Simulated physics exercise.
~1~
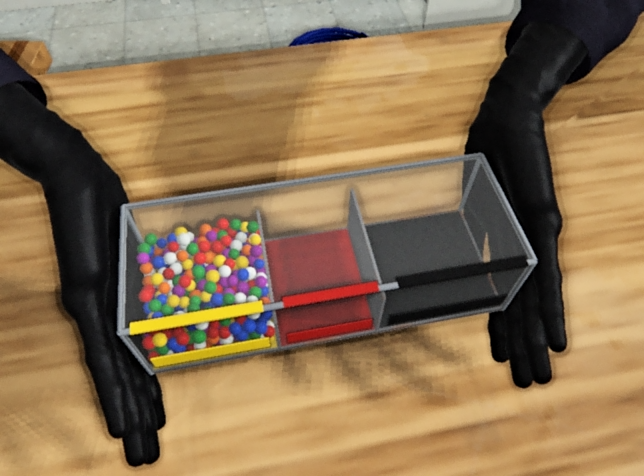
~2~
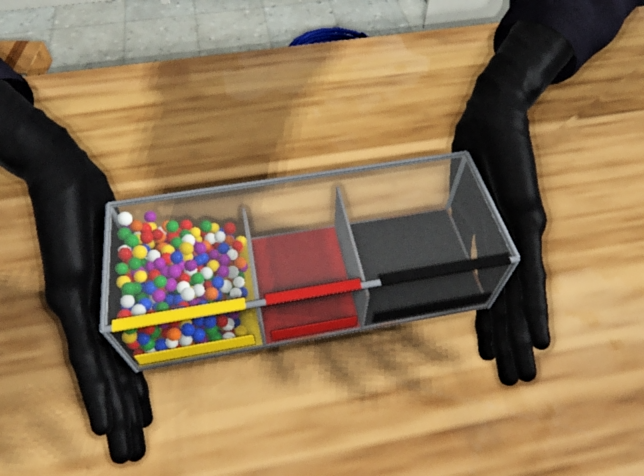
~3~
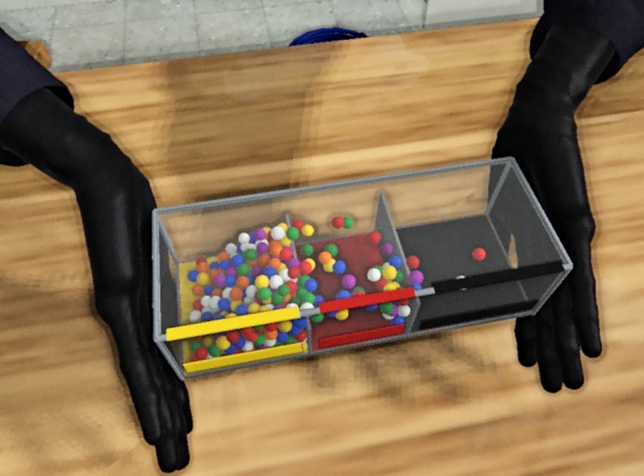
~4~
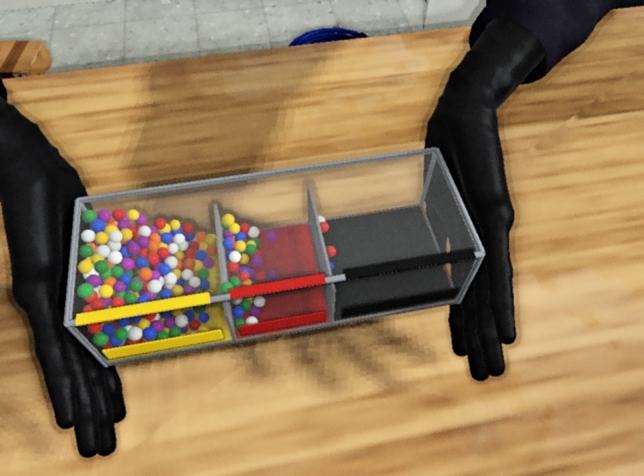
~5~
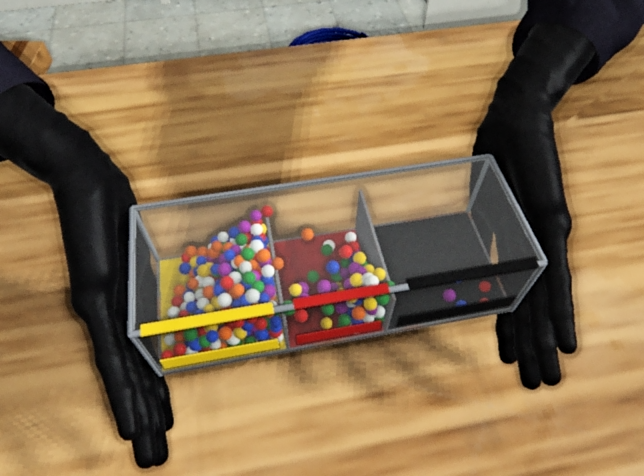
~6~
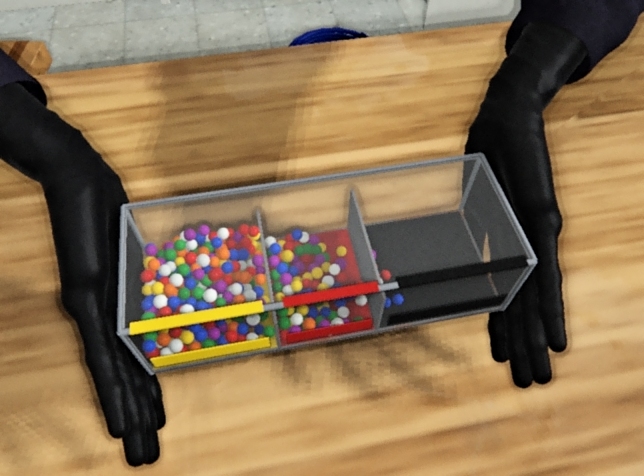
On a wooden table, gloved hands shake a clear box, spilling some yellow-section beads into red.
